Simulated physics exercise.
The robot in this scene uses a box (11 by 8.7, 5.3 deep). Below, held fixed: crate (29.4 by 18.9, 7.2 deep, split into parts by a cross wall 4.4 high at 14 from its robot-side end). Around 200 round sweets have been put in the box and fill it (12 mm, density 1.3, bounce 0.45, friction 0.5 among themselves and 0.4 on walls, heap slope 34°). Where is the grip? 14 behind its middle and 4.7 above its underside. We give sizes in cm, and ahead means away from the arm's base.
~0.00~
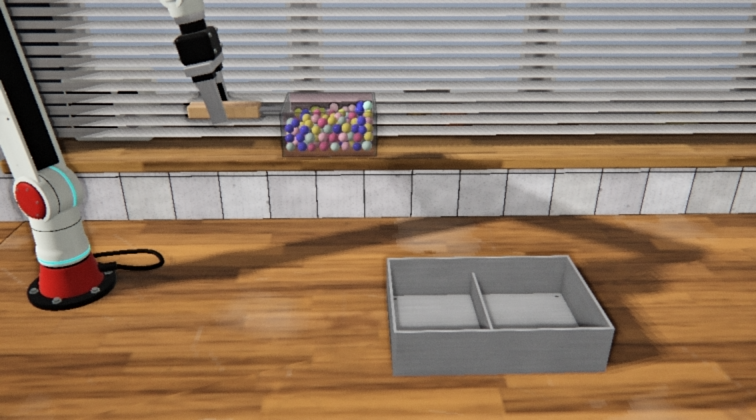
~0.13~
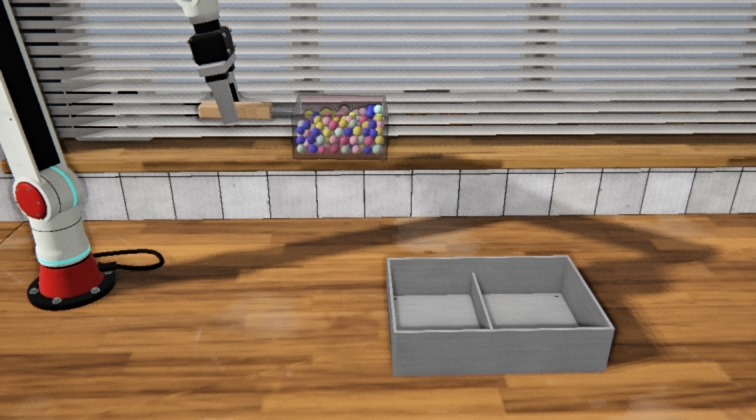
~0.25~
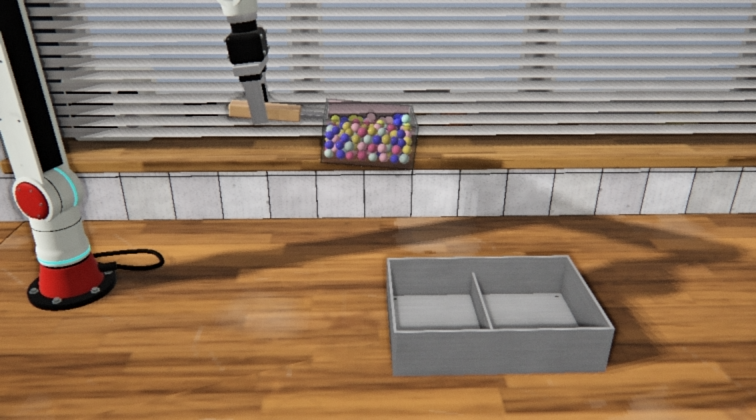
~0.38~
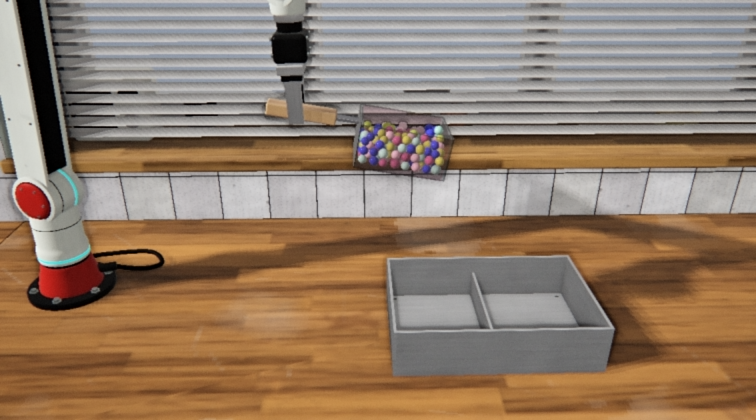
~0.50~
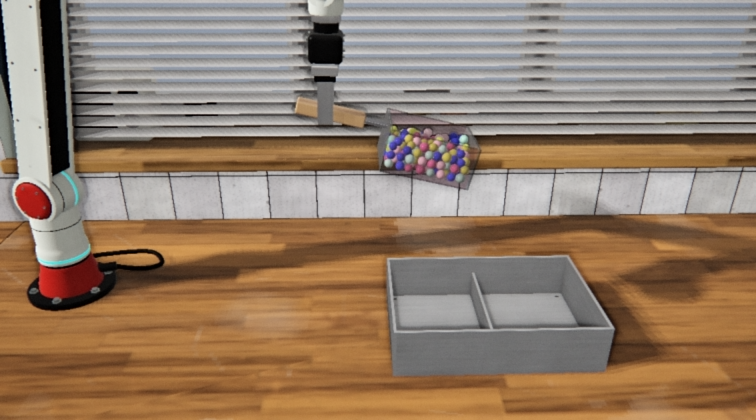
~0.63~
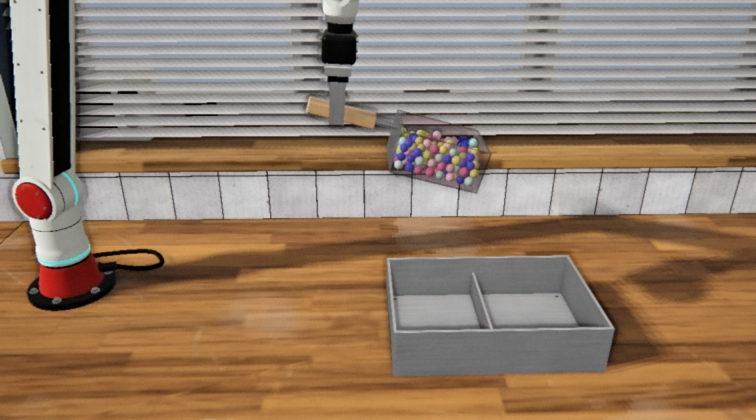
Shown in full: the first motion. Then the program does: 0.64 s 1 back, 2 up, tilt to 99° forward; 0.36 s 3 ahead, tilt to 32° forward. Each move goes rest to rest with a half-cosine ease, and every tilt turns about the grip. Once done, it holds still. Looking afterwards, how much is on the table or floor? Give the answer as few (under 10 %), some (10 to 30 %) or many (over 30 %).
Some, 10 to 30 %.
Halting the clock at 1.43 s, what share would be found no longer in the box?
Around 25 % has gone out so far.
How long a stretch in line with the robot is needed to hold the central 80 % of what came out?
Length: Close to 28 cm.
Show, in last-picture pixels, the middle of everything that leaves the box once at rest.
(362, 326).
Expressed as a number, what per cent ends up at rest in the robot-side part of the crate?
I'd put it at roughly 0 per cent.
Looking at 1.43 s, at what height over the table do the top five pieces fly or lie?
Height: Some 26 cm.
After 1.03 s, tilted 73° forward, highest piece 27 above the table; 203 in the box.
After 1.43 s, tilted 71° forward, highest piece 27 above the table; 157 in the box, 29 on the table or floor, 17 in flight or on a rim.
After 1.83 s, tilted 32° forward, highest piece 29 above the table; 153 in the box, 40 on the table or floor, 5 in the far-side part, 4 in the robot-side part, 1 in flight or on a rim.
After 2.88 s, tilted 32° forward, highest piece 29 above the table; 153 in the box, 41 on the table or floor, 5 in the far-side part, 4 in the robot-side part.
At rest, 153 in the box, 41 on the table or floor, 5 in the far-side part, 4 in the robot-side part. That is 20 % on the table or floor.
